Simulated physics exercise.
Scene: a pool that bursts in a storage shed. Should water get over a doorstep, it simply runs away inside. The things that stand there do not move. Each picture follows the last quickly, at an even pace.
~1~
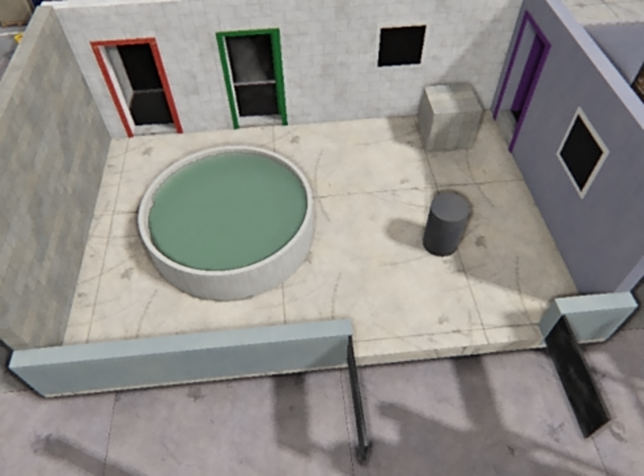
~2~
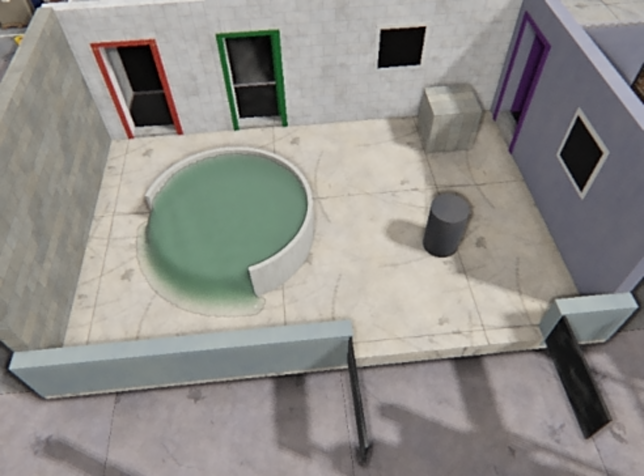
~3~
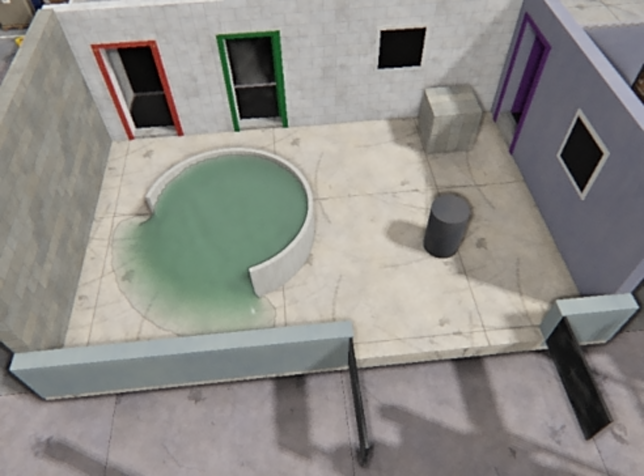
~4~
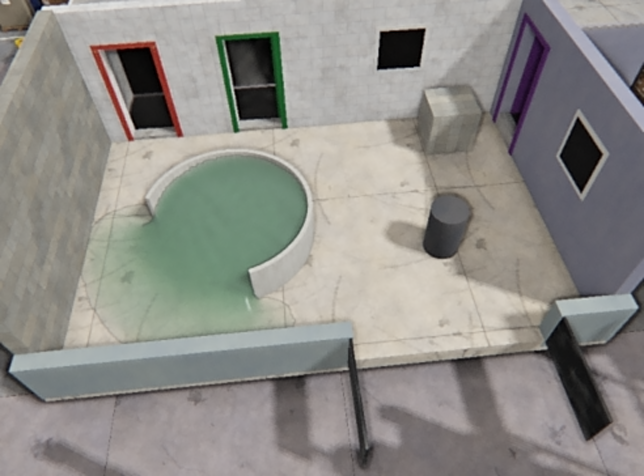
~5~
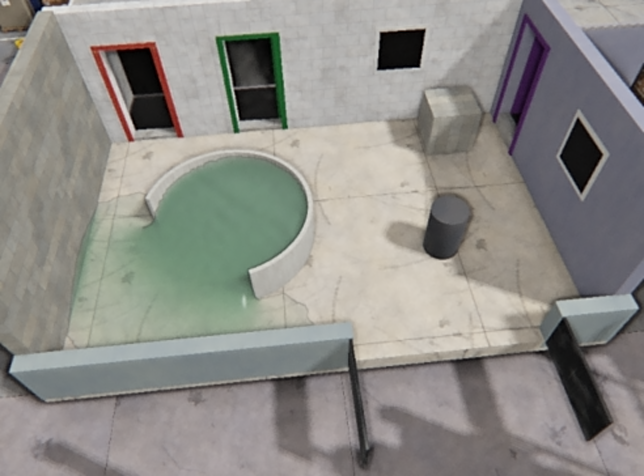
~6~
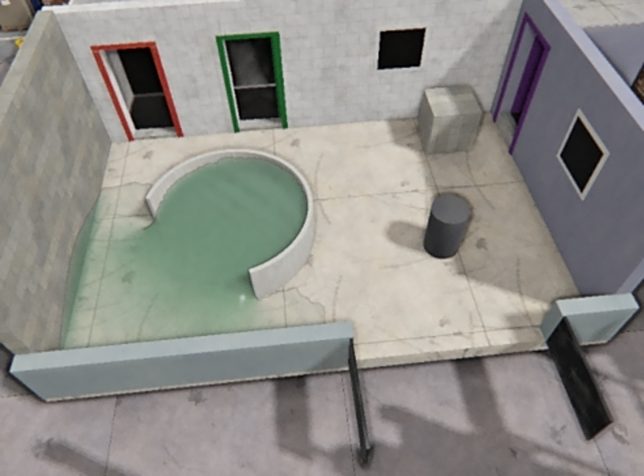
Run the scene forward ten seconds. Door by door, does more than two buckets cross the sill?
The purple door does not top two buckets; the green door does not top two buckets; the red door tops two buckets.
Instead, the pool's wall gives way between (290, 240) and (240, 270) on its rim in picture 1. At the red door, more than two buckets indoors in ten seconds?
I reckon the red door remains short of it.
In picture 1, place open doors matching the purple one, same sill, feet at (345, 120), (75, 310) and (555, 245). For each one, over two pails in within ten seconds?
First ends up below, second ends up above, third ends up below.
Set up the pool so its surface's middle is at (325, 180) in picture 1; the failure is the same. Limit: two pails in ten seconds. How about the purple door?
The purple one is under.
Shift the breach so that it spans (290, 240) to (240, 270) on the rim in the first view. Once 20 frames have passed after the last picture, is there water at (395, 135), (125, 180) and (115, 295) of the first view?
Listed order gives left alone; left alone; sopping.
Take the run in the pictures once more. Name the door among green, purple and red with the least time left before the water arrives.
It is the one in red.
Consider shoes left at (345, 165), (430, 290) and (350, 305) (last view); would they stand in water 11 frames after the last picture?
Taking them as listed, they are spared, waterlogged and waterlogged.
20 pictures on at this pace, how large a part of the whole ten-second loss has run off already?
I'd put it near 10 in a hundred.
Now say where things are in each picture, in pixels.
In the first frame, the pool at (227, 207) is whole and still.
In the second frame, the front is at (258, 307), out from the gap at (172, 276).
In the third frame, water pours out at (172, 278) and has run to (267, 327).
In the fourth frame, the front is at a hidden place, out from the gap at (173, 281).
In the fifth frame, the front is at (97, 208), out from the gap at (173, 282).
In the sixth frame, the front is at (101, 193), out from the gap at (173, 281).
A moment on, water covers 25 % of the floor; the purple door not reached, the green door not reached, the red door not reached.
Next, water covers 45 % of the floor; the purple door not reached, the green door not reached, the red door wet at the sill, nothing in.
Then, water covers 65 % of the floor; the purple door not reached, the green door wet at the sill, nothing in, the red door over two buckets in.
Later, water covers 95 % of the floor; the purple door wet at the sill, nothing in, the green door wet at the sill, nothing in, the red door far over two buckets in.
In the end, water covers 100 % of the floor; the purple door wet at the sill, nothing in, the green door wet at the sill, nothing in, the red door far over two buckets in.
